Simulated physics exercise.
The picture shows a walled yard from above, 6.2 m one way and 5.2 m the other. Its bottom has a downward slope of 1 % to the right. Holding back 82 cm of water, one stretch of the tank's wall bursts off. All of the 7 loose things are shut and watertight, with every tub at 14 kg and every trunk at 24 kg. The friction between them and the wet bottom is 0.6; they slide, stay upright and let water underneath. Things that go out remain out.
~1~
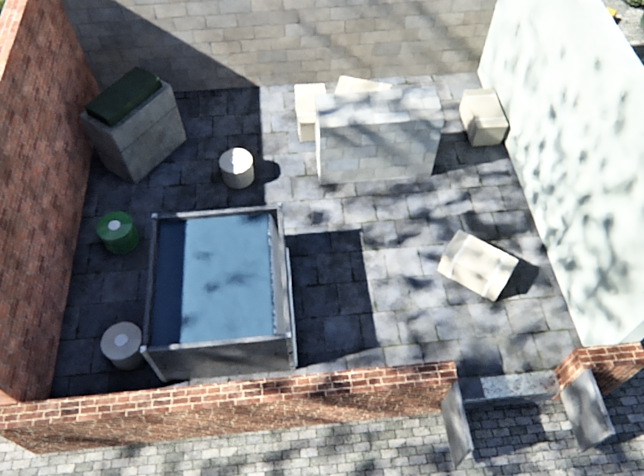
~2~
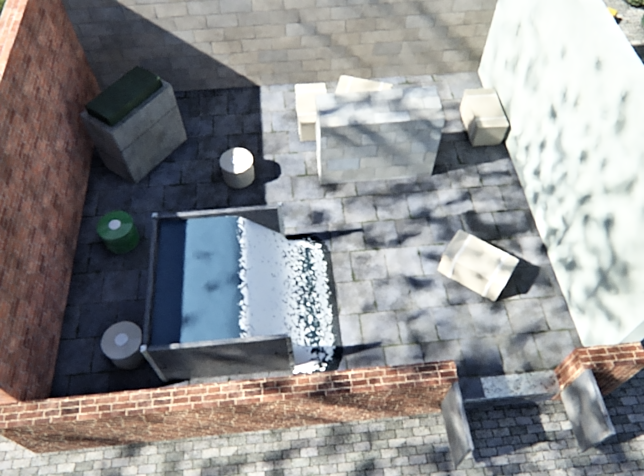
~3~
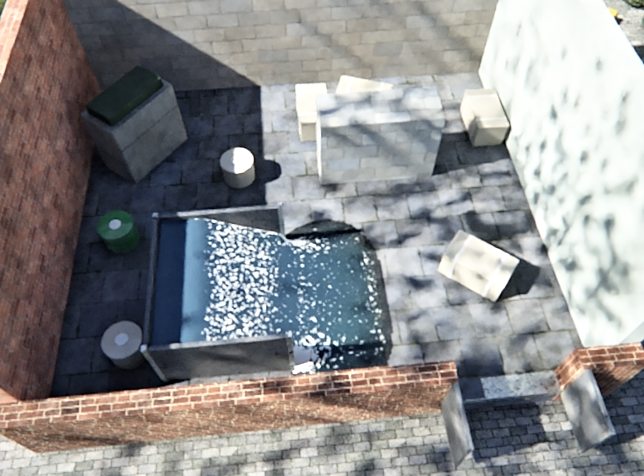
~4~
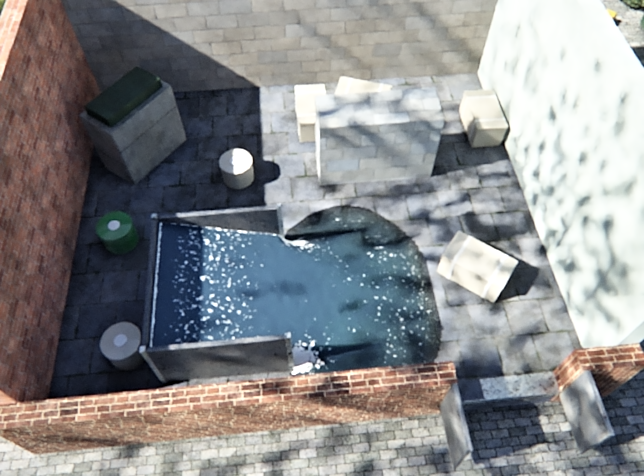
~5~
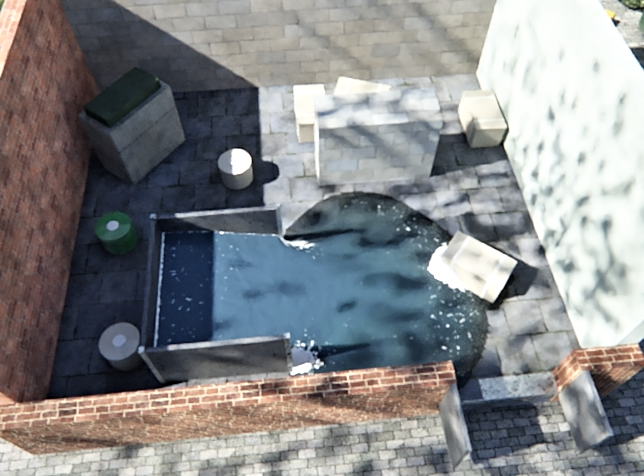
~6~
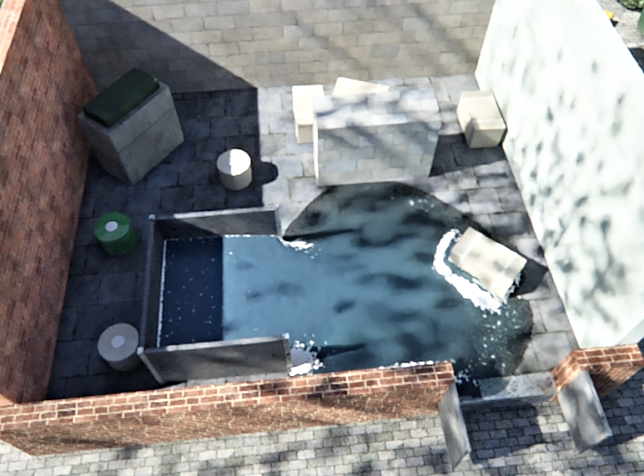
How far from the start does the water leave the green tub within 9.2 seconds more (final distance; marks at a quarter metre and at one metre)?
Displacement: Negligible.
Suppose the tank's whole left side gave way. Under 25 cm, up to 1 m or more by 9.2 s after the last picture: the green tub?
Under that change, the green tub covers a big distance.
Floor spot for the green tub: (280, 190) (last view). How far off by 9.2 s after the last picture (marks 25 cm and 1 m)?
What happens is that it keeps still.
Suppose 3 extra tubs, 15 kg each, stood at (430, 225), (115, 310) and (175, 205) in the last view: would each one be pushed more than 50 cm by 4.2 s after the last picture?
In order: Above it, below it, below it.
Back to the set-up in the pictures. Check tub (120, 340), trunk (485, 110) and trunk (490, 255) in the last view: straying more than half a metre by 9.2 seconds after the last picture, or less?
Within the limit, then beyond the limit, then beyond the limit.
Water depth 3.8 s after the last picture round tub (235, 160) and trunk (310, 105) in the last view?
About 2 and 3 cm.
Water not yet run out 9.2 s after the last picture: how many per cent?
Around 72 % of the water.
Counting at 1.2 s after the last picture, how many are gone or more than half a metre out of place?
By that point, 1.
Then, 1.2 s after the last picture the green tub is near (111, 227), 0.0 m from its start, aground; 0 of 7 are out; 1 afloat.
Then, 3.8 s after the last picture the green tub is near (111, 227), 0.0 m from its start, aground; 0 of 7 are out; 2 afloat.
Then, 6.2 s after the last picture the green tub is near (111, 227), 0.0 m from its start, aground; 0 of 7 are out; 3 afloat.
Then, 9.2 s after the last picture the green tub is near (111, 227), 0.0 m from its start, aground; 0 of 7 are out; 1 afloat.
